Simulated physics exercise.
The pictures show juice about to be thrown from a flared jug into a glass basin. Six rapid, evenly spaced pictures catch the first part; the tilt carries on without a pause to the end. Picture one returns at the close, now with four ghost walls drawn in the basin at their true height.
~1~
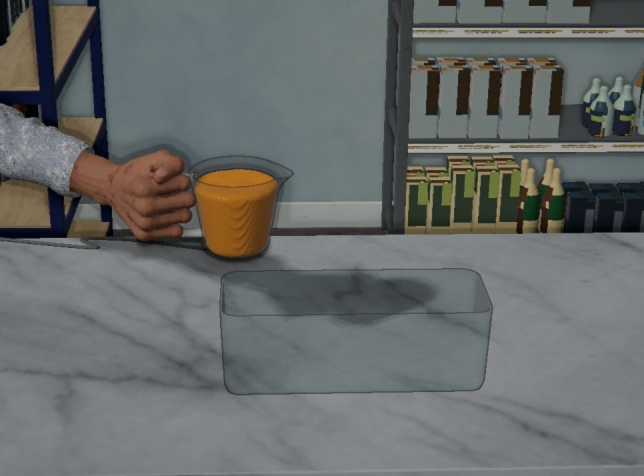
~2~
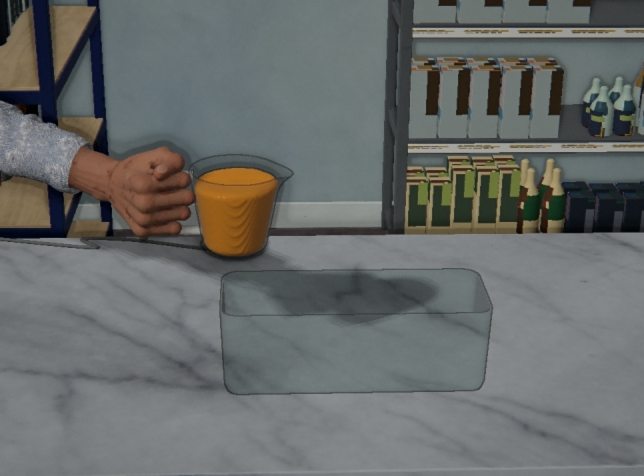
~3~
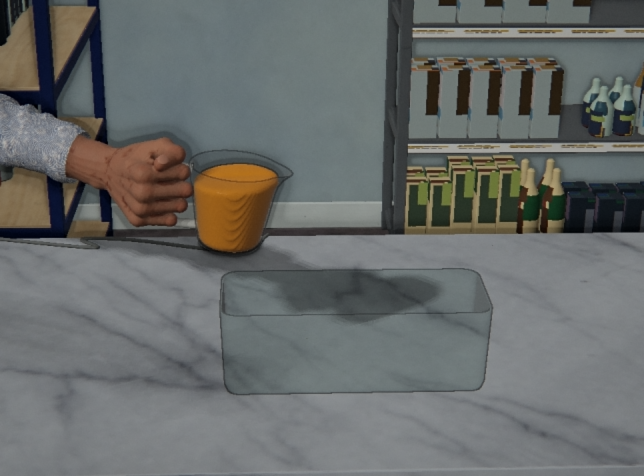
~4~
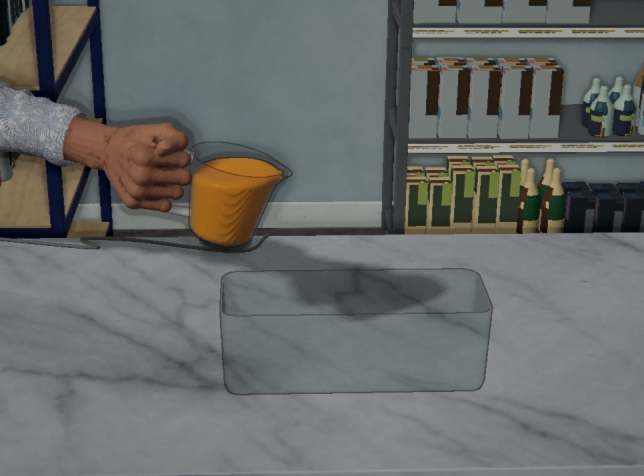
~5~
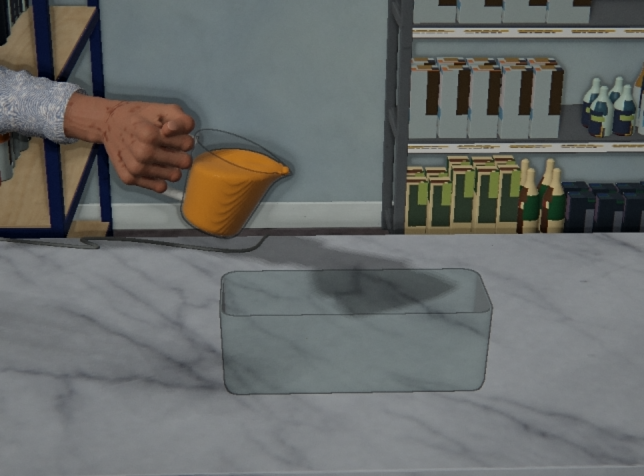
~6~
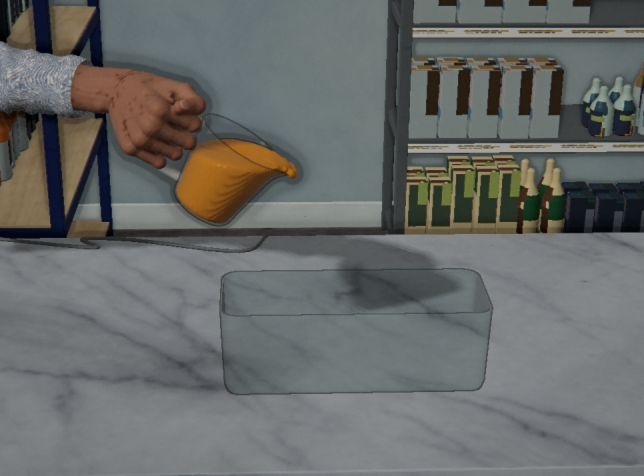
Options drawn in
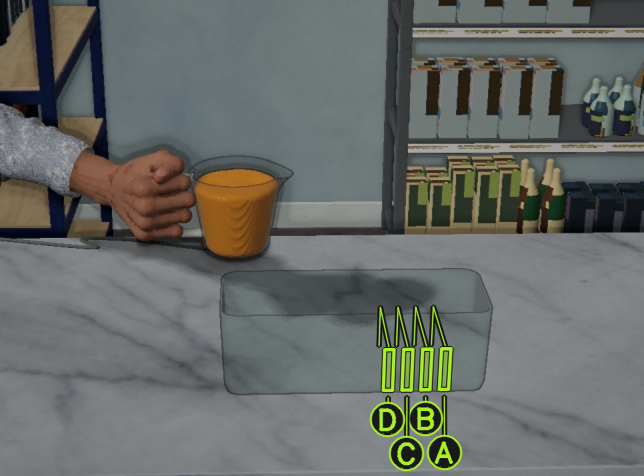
A hand in a pale speckled sleeve, at the left, holds a clear flared jug of orange juice and tilts it steadily rightward until juice bulges just over its lip. Below it, an empty glass basin rests on a grey-veined marble counter, seen from the front and slightly above by a still camera. Behind stand a blue-framed rack at left, a grey-blue wall, and shelves of boxes and bottles at right.
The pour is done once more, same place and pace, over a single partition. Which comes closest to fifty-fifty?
Choose D.
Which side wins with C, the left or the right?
The left one.
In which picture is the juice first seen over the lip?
Picture 6.
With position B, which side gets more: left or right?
More ends on the left.
On the marked copy, A at (444, 396); B at (425, 396); C at (406, 397); D at (388, 397).
Choosing A, about 89 % ends left of the wall and 6 % right of it; 5 % is lost outside.
Choosing B, about 92 % ends left of the wall and 3 % right of it; 5 % is lost outside.
Choosing C, about 88 % ends left of the wall and 3 % right of it; 8 % is lost outside.
Choosing D, about 54 % ends left of the wall and 42 % right of it; 4 % is lost outside.
